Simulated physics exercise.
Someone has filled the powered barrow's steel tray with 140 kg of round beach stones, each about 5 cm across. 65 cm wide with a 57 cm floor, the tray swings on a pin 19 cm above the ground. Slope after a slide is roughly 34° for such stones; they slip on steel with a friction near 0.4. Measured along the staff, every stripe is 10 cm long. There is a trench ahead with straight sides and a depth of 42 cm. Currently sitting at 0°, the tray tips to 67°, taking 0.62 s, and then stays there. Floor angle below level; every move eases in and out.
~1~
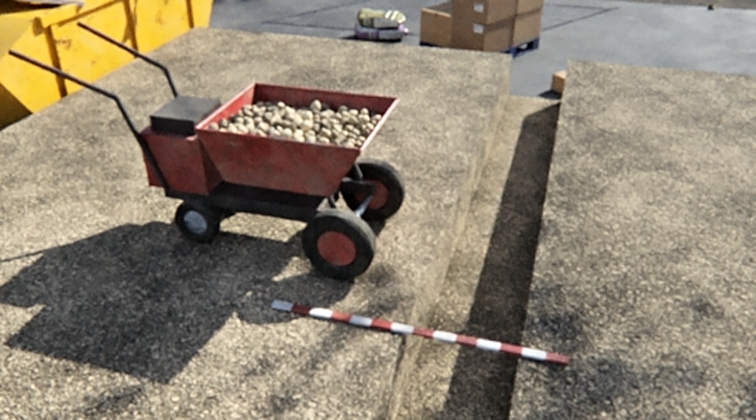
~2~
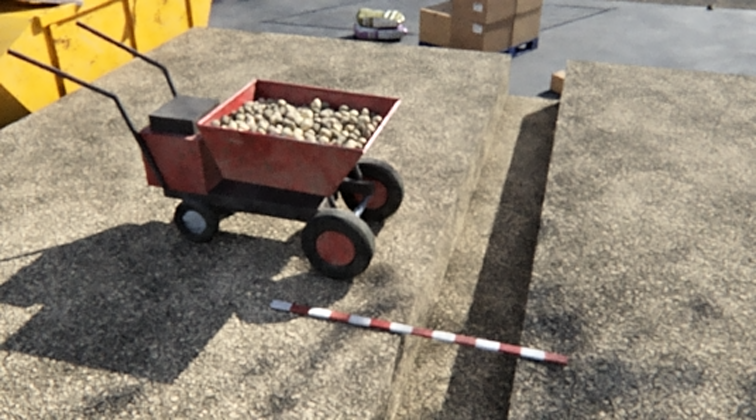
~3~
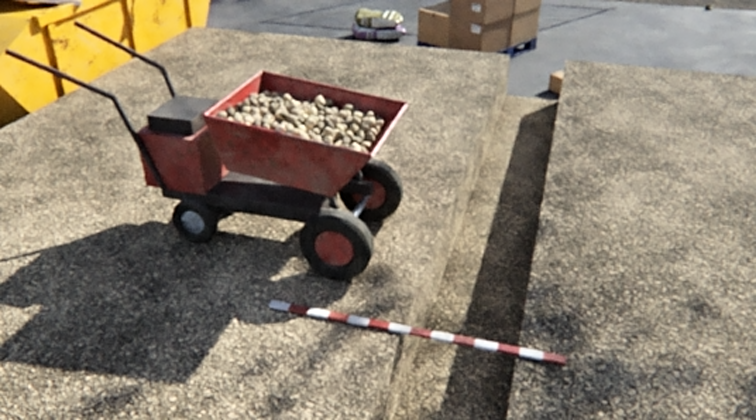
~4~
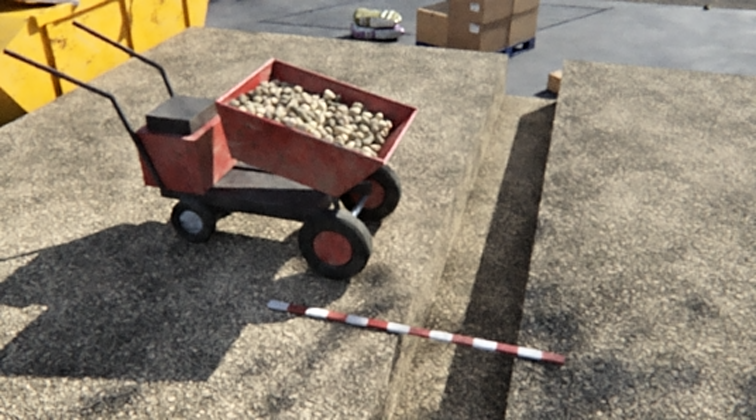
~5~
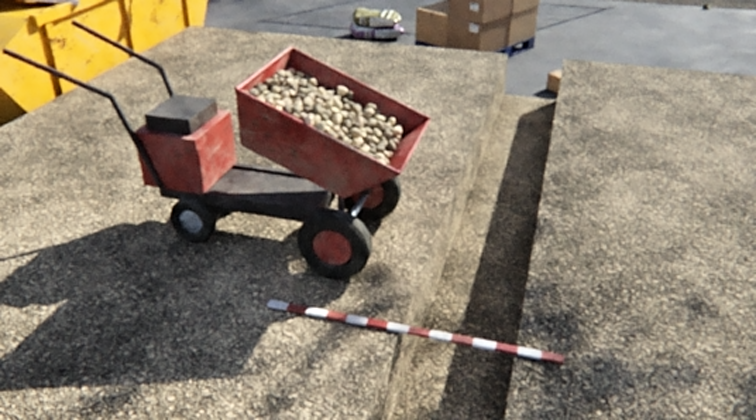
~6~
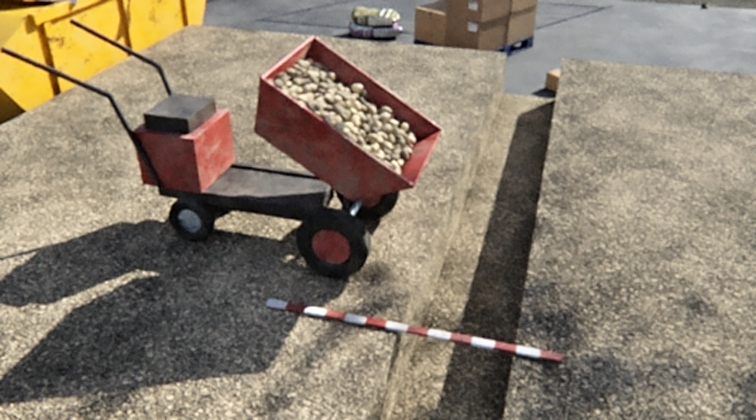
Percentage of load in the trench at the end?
71 per cent.
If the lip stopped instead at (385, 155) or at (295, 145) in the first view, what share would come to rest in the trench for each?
From the first place around 50 per cent, from the other around 85.
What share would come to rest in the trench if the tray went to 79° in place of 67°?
Near 75 per cent then.
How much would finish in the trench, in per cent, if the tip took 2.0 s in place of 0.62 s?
It would be near 95 per cent.
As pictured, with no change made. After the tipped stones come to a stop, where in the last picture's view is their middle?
The stones end up centred near (498, 317).
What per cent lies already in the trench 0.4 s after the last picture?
Close to 25 per cent at that time.
Then, 0.2 s after the last picture the floor is at 56°, 100 % in the tray; the foremost stones are at (434, 201).
Then, 0.4 s after the last picture the floor is at 67°, 77 % in the tray, 23 % in the trench; the foremost stones are at (519, 281).
Then, 0.8 s after the last picture the floor is at 67°, 26 % in the tray, 45 % in the trench, 29 % past the trench; the foremost stones are at (695, 302).
Then, 2.7 s after the last picture the floor is at 67°, 0 % in the tray, 71 % in the trench, 29 % past the trench; the foremost stones are past the picture's edge.
